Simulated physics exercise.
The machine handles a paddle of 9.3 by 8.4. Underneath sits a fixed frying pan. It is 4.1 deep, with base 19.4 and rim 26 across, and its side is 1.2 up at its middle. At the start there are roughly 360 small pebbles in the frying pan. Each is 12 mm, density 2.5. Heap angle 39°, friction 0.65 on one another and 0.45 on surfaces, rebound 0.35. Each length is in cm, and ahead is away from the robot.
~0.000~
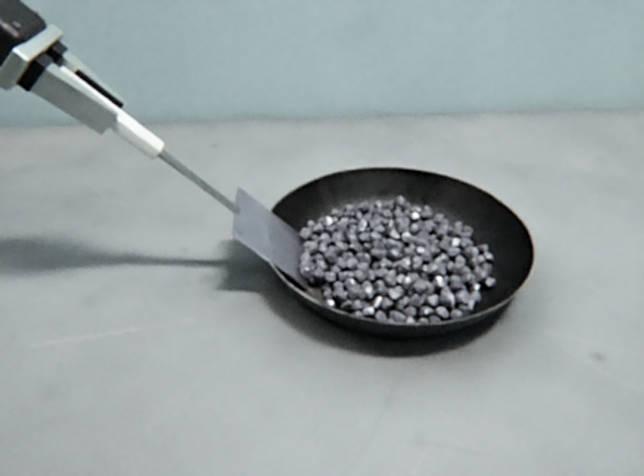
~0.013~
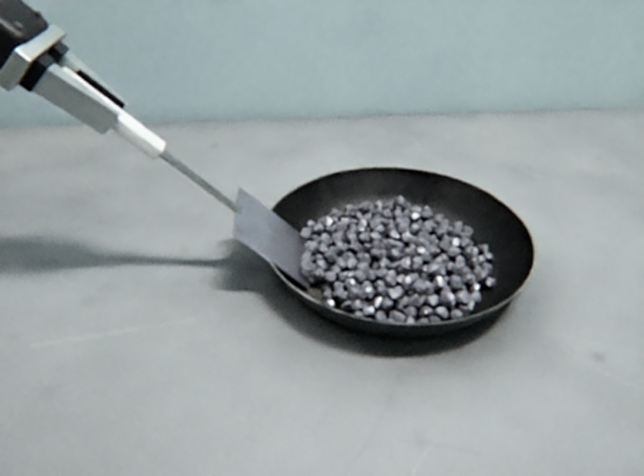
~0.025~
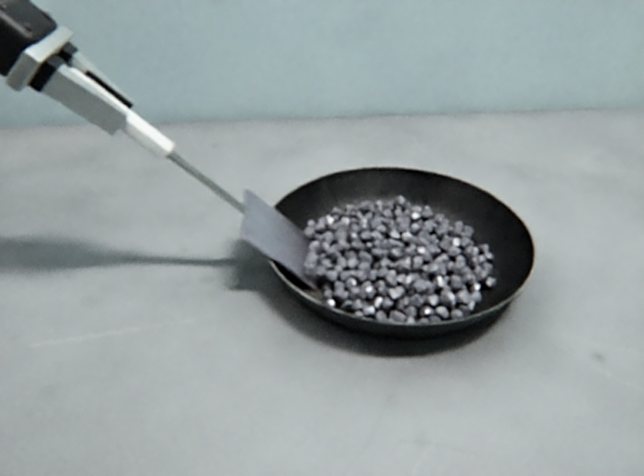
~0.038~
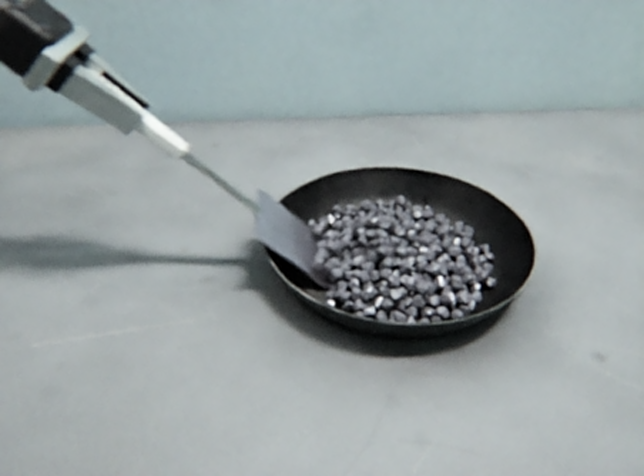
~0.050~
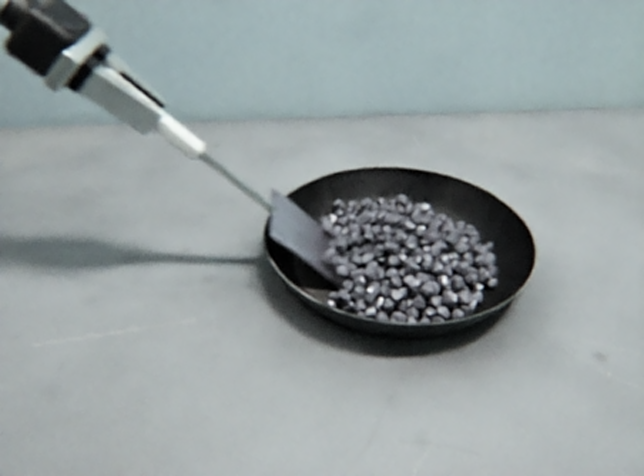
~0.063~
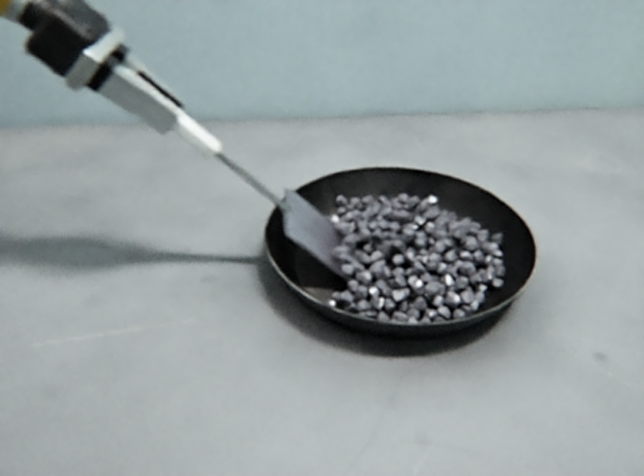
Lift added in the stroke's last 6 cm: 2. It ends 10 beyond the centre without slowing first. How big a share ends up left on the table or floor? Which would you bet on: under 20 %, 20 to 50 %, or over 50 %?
I would bet on 20 to 50 %.
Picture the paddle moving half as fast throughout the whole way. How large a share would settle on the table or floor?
About 25 %.
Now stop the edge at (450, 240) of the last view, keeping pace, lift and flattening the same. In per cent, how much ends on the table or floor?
I'd put it near 10 per cent.
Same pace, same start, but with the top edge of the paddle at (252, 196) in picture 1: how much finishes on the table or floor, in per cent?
I'd estimate around 35 per cent.
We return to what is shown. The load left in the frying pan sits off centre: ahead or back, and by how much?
I'd say close to 3.5 cm toward the front.
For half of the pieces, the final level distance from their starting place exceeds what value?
7 cm.
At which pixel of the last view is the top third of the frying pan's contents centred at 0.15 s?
It is centred close to (469, 230).
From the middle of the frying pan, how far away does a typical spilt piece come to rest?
That distance comes to about 26 cm.
By 0.11 s, sloping 46°, highest piece 7 above the table; 363 in the frying pan.
By 0.15 s, sloping 46°, highest piece 8 above the table; 363 in the frying pan.
By 0.38 s, sloping 46°, highest piece 17 above the table; 226 in the frying pan, 52 on the table or floor, 85 on the blade or in flight.
By 1.43 s, sloping 46°, highest piece 5 above the table; 226 in the frying pan, 137 on the table or floor.
Final count, 226 in the frying pan, 137 on the table or floor. That is 38 % on the table or floor.
